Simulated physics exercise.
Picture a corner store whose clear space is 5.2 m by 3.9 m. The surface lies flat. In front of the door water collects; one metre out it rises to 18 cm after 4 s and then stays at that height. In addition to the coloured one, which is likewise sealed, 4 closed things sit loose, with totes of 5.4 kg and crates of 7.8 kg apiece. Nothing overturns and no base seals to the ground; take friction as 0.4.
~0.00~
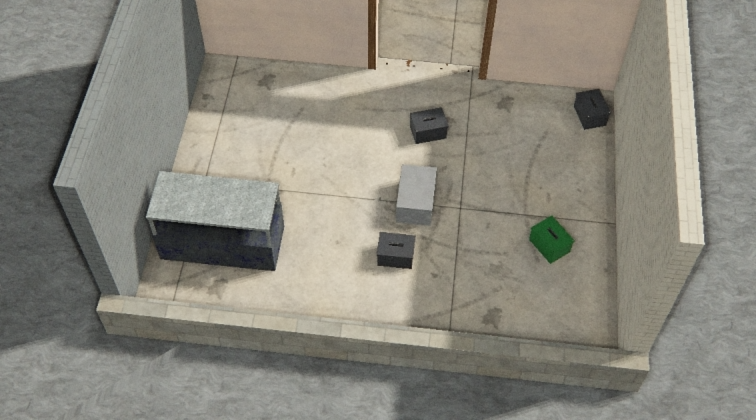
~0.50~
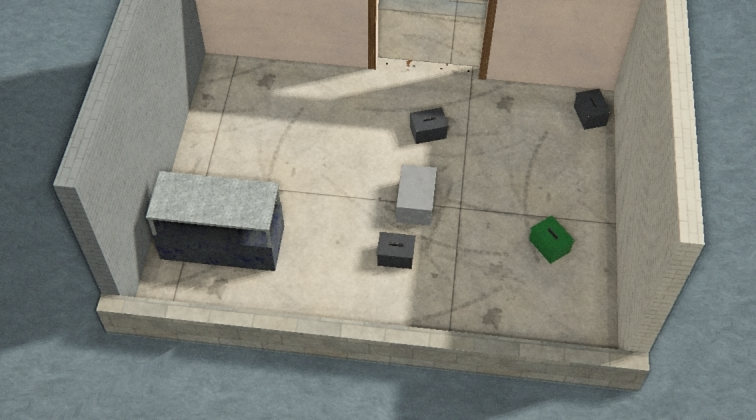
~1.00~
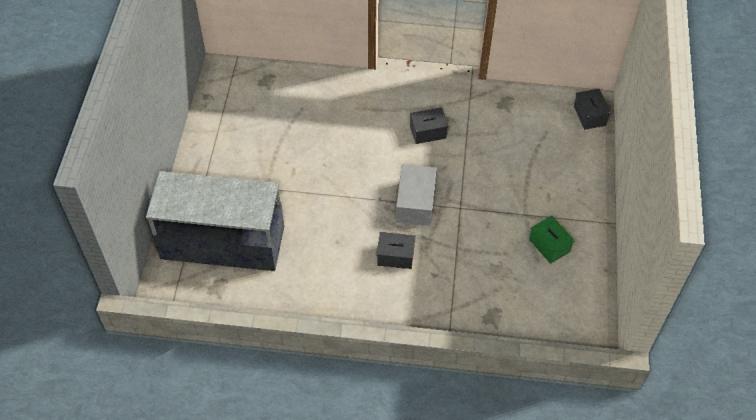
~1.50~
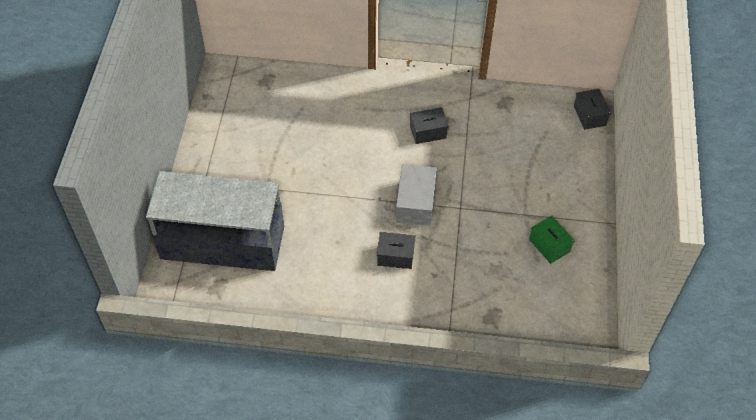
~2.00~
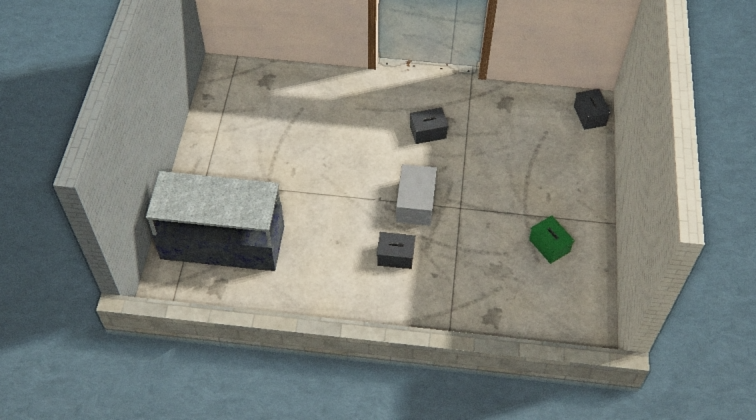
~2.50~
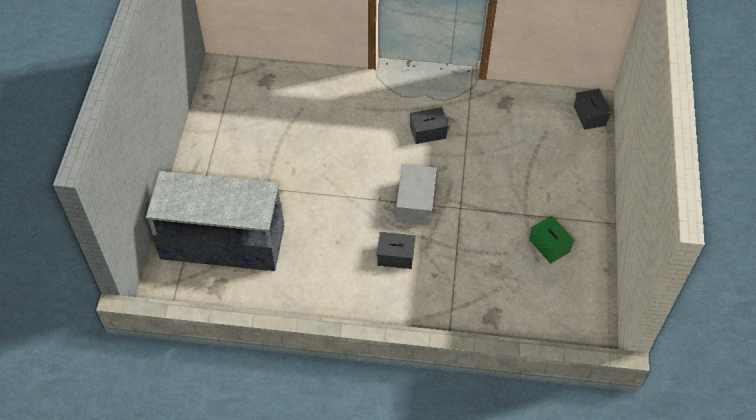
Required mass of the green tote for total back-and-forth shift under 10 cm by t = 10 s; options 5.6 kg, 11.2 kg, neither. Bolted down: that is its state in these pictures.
Required: 11.2 kg.
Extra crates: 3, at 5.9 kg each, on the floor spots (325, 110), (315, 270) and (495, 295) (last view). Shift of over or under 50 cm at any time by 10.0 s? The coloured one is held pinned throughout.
First: Inside the limit; second: Beyond the limit; third: Beyond the limit.
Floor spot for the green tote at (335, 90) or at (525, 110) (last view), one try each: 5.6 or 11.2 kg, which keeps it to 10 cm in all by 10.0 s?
Respectively, the light option succeeds and the light option succeeds.
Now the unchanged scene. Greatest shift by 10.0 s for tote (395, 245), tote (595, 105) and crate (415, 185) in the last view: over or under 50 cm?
Respectively: Exceeded, not exceeded, exceeded.
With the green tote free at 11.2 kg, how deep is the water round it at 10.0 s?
Close to 7 cm deep.
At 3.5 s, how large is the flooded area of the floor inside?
Wet area: Approx. 1.5 m2.
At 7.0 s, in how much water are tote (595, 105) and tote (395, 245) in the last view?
I'd put it at 0 cm and 2 cm respectively.
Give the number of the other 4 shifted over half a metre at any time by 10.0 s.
I make it 3.
After 3.5 s the green tote would be 0 cm from its start with 5.6 kg and 0 cm from its start with 11.2 kg; 0 cm of water round it then.
After 4.5 s the green tote would be 0 cm from its start with 5.6 kg and 0 cm from its start with 11.2 kg; 0 cm of water round it then.
After 7.0 s the green tote would be 23 cm from its start with 5.6 kg and 0 cm from its start with 11.2 kg; 3 cm of water round it then.
After 10.0 s the green tote would be 5 cm from its start with 5.6 kg and 0 cm from its start with 11.2 kg; 7 cm of water round it then.
